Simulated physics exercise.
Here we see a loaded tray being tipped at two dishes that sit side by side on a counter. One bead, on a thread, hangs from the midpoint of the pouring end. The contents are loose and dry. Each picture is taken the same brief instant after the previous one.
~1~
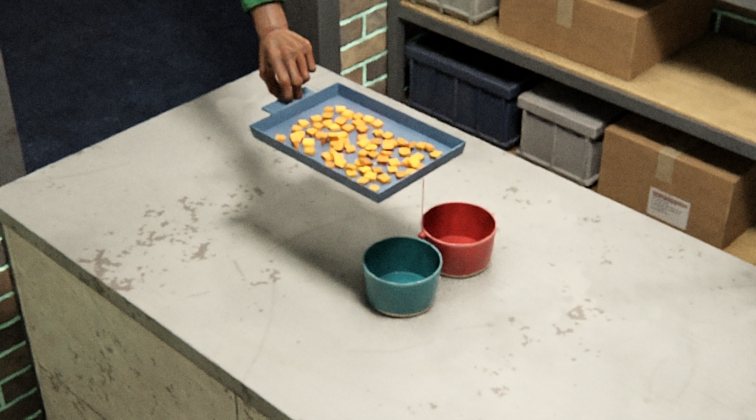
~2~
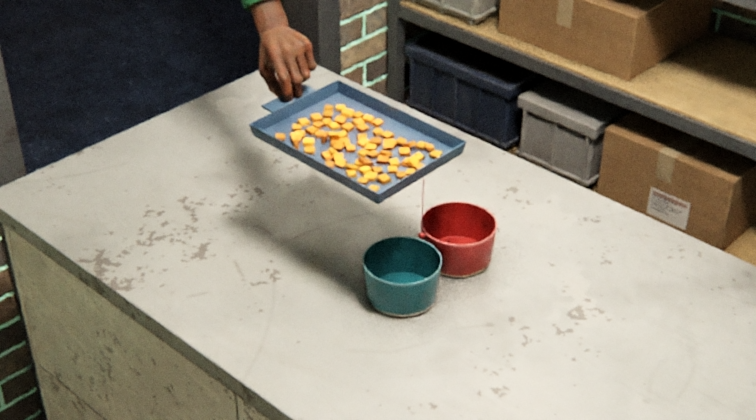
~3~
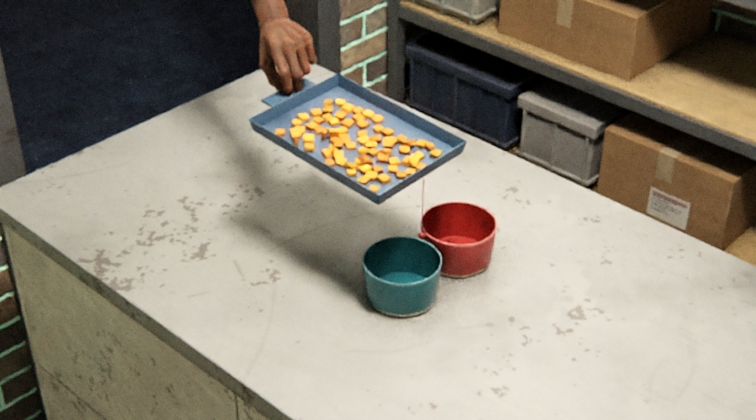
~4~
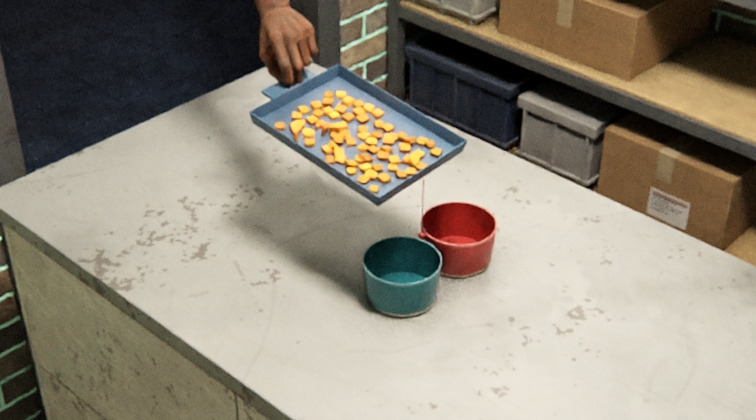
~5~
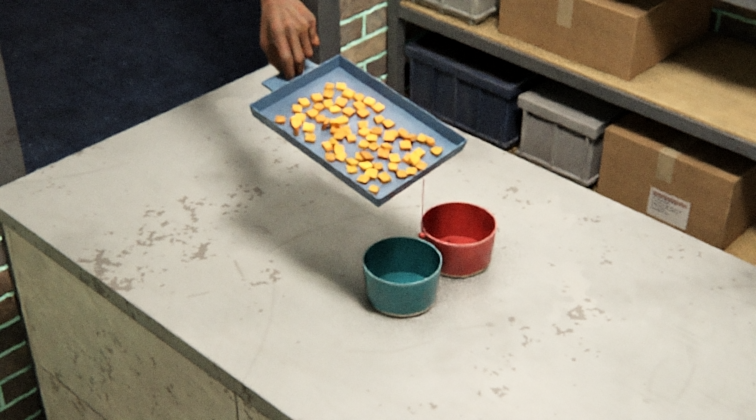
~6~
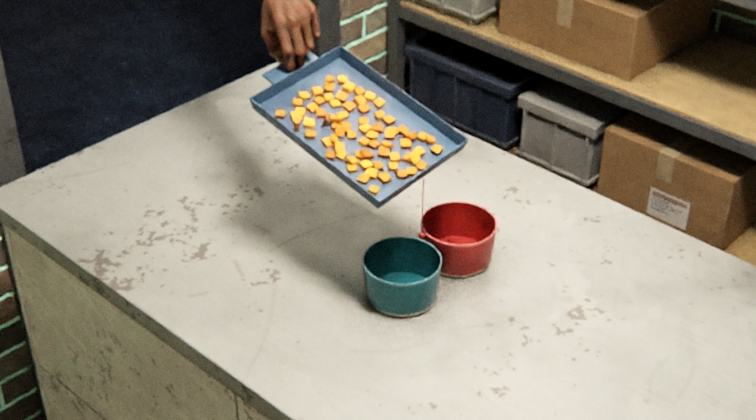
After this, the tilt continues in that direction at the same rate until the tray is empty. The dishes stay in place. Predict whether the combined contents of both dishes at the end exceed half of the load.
The dishes will gather the main share.
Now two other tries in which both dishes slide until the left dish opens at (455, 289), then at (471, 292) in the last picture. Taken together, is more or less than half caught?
The pair would catch the lesser share the first time and the lesser share the second time.
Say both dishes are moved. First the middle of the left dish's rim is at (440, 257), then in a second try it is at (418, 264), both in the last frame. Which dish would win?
Result, try one: The dish at left; try two: The dish at left.
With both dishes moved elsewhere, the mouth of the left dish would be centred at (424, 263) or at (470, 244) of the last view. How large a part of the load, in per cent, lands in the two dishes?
Respectively 60 percent and 10 percent.
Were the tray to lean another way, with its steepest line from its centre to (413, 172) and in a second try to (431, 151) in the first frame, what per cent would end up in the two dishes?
Shares, approx.: 40 %, then 100 %.
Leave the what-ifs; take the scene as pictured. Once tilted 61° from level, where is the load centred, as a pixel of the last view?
(383, 157).
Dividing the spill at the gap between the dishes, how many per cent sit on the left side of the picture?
My estimate is some 70 per cent.
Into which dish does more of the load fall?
More ends in the left dish.
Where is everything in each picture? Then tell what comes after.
In the first picture, corners of the pouring end at (378, 191) and (463, 142), level; middle of the load at (364, 144), small crackers; left dish at (431, 291); right dish at (487, 252); bead on its thread at (422, 236).
In the second picture, corners of the pouring end at (378, 192) and (463, 141), level; middle of the load at (364, 143).
In the third picture, corners of the pouring end at (379, 193) and (463, 141), tipped barely, lowest at the left corner; middle of the load at (364, 140).
In the fourth picture, corners of the pouring end at (379, 195) and (464, 140), tipped a little, lowest at the left corner; middle of the load at (364, 136).
In the fifth picture, corners of the pouring end at (379, 197) and (464, 139), tipped a little, lowest at the left corner; middle of the load at (365, 132).
In the sixth picture, corners of the pouring end at (379, 198) and (465, 139), tipped clearly, lowest at the left corner; middle of the load at (365, 129); left dish at (431, 291); right dish at (487, 252).
Soon, tray tipped steeply; all on the tray.
A while on, tray tipped past a quarter turn; most on the tray; a small part in the left dish; a small part outside both; a small part in the air.
Towards the end, tray tipped past a quarter turn; about two thirds in the left dish; about a third outside both.
Finally, tray tipped past a quarter turn; about two thirds in the left dish; none in the right dish; about a third outside both.
